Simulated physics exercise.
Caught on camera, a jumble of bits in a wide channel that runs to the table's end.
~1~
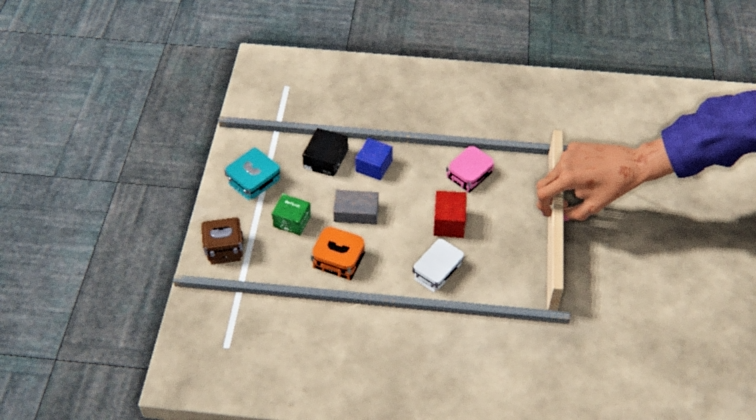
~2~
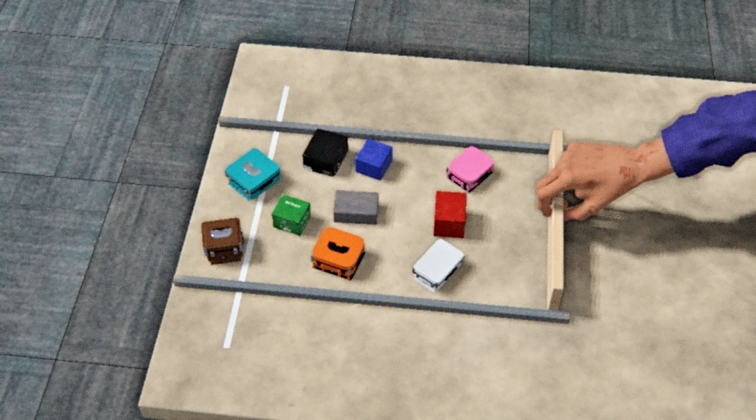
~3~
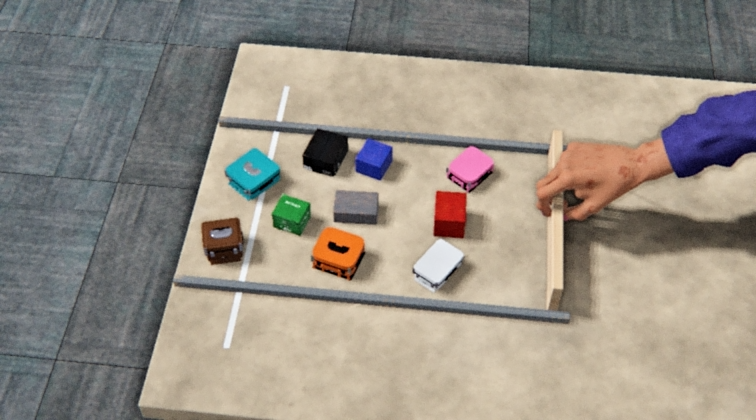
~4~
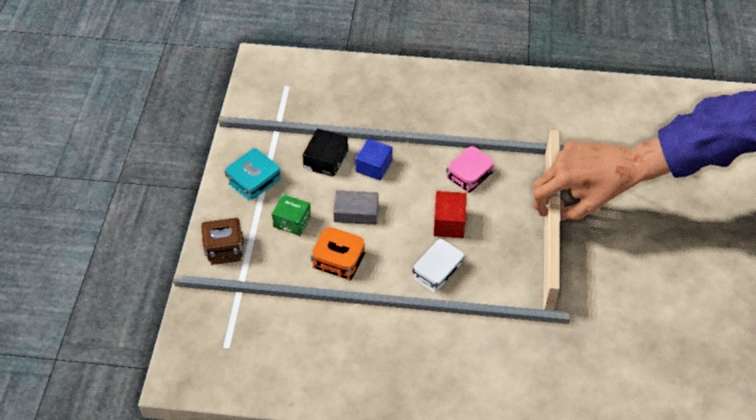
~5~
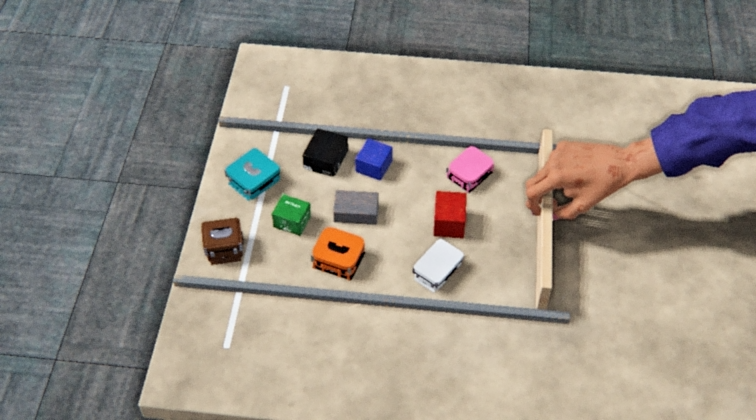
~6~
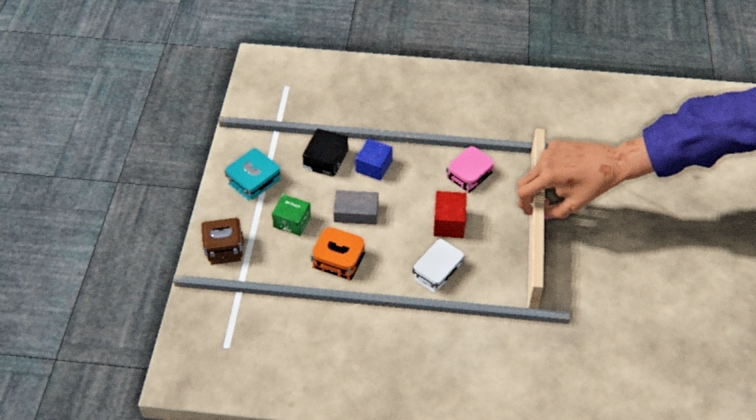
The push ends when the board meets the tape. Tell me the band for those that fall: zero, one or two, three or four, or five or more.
In the end the number that fall off is three or four.
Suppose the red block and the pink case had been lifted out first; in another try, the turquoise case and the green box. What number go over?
It would be 1 and 2.
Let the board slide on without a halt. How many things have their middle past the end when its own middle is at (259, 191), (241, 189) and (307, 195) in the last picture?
Past the end: 4, 7 and 0.
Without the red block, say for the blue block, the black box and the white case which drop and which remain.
The blue block survives, the black box goes over, the white case does not fall.
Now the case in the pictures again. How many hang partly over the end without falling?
2 of them.
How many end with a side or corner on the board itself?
It touches 3.
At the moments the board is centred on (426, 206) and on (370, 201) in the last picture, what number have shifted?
First 3, then 8.
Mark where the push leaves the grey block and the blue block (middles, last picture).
First (209, 193), then (227, 146).
Early on, none off yet; brown case at rest near (223, 241); turquoise case at rest near (254, 175); green box at rest near (291, 215).
Finally, the number that fall off is three or four; lost, black box, green box, turquoise case and brown case.
